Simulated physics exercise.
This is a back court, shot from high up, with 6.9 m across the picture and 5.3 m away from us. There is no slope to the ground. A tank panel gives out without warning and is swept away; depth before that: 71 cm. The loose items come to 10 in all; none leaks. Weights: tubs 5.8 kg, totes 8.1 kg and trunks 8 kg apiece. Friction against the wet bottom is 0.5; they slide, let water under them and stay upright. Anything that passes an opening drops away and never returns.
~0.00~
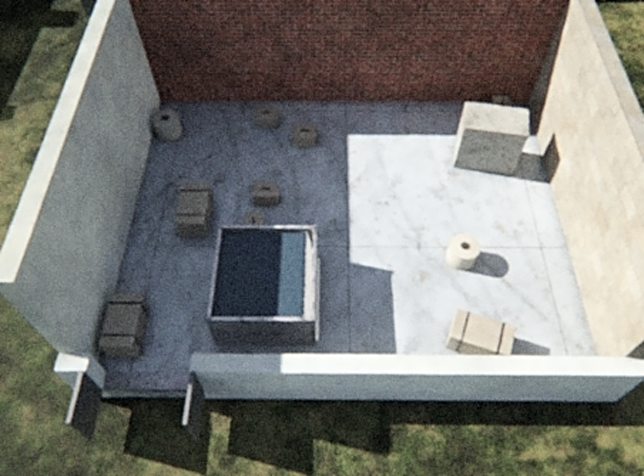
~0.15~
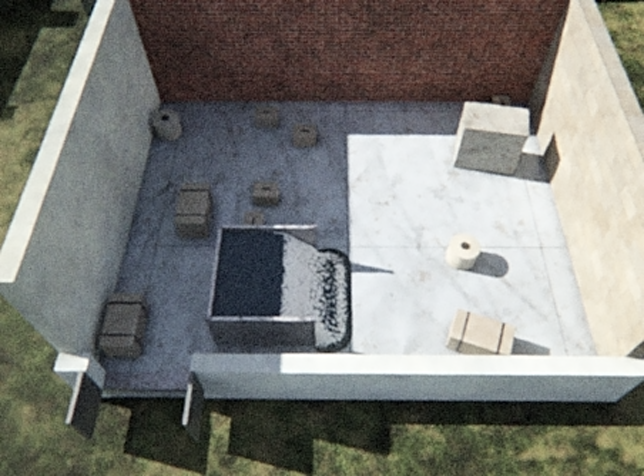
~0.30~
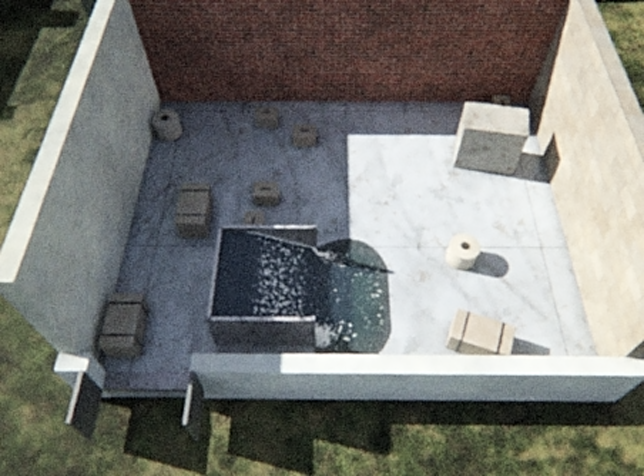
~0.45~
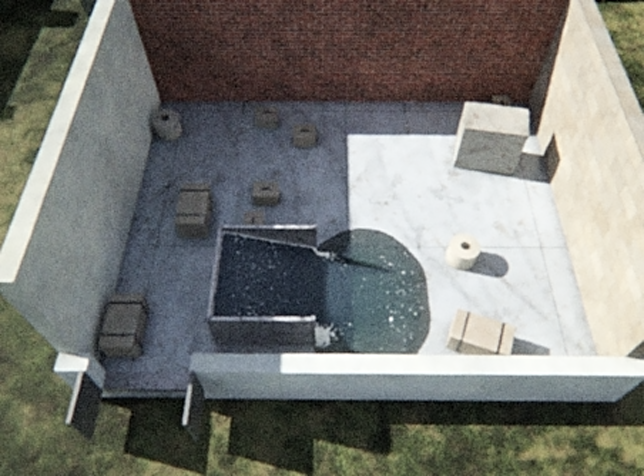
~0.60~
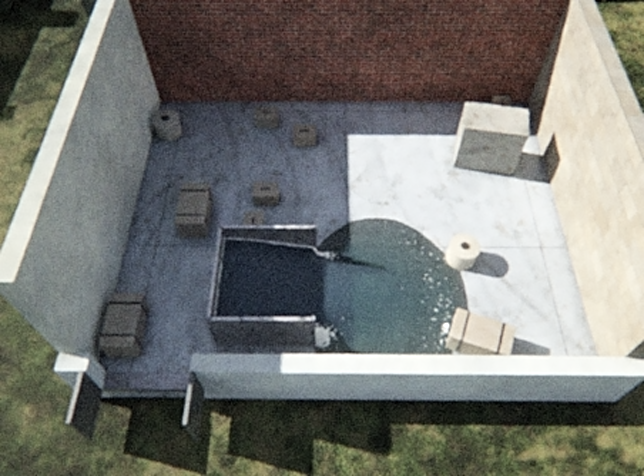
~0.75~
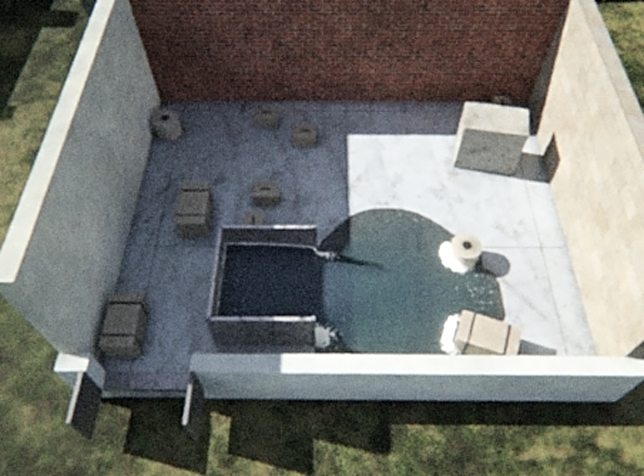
Water pouring from the right side of an open tank and spreading across a walled courtyard floor, reaching a tub and a trunk.
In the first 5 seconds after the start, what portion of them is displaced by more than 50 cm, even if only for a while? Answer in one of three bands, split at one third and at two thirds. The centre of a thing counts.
Under a third.
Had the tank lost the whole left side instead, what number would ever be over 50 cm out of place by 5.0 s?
Count: 4.
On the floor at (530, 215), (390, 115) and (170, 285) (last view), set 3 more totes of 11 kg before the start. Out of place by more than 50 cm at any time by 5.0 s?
Each in turn ends up beyond the limit, within the limit, within the limit.
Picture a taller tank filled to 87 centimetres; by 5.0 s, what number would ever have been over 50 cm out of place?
Then it comes to 3.
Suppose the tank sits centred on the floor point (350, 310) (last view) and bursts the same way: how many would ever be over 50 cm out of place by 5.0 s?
Result: 3 of them.
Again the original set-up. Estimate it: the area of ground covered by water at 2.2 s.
Close to 16 m2, I'd say.
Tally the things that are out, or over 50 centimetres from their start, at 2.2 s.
Answer: 2.
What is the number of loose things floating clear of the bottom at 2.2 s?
At that time, 2.
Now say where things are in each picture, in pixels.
A trunk at (483, 331) rests on the ground; a tub at (465, 246), on the bottom; 1.8 m2 under water; 0 of 10 have shifted, in the first frame.
A trunk at (483, 331), on the bottom; a tub at (465, 246) rests on the ground; 2.6 m2 under water; 0 of 10 have shifted, in the second frame.
A trunk at (483, 331) rests on the ground; a tub at (465, 246) rests on the ground; water covers 3.7 m2; 0 of 10 have shifted, in the third frame.
A trunk at (483, 331), on the bottom; a tub at (465, 246) rests on the ground; water covers 5.1 m2; 0 of 10 have shifted, in the fourth frame.
A trunk at (483, 331) rests on the ground; a tub at (465, 246) rests on the ground; 6.5 m2 under water; 0 of 10 have shifted, in the fifth frame.
A trunk at (489, 333) rests on the ground, 8 cm from its start; a tub at (467, 245), on the bottom, 3 cm from its start; 7.8 m2 under water; 1 of 10 have shifted, in the sixth frame.
After 1.1 s 2 of 10 are over 50 cm from their spots; 0 afloat.
After 2.2 s 2 of 10 are over 50 cm from their spots; 2 afloat.
After 3.5 s 2 of 10 are over 50 cm from their spots; 2 afloat.
After 5.0 s 2 of 10 are over 50 cm from their spots, and 3 have been at some point; 3 afloat.
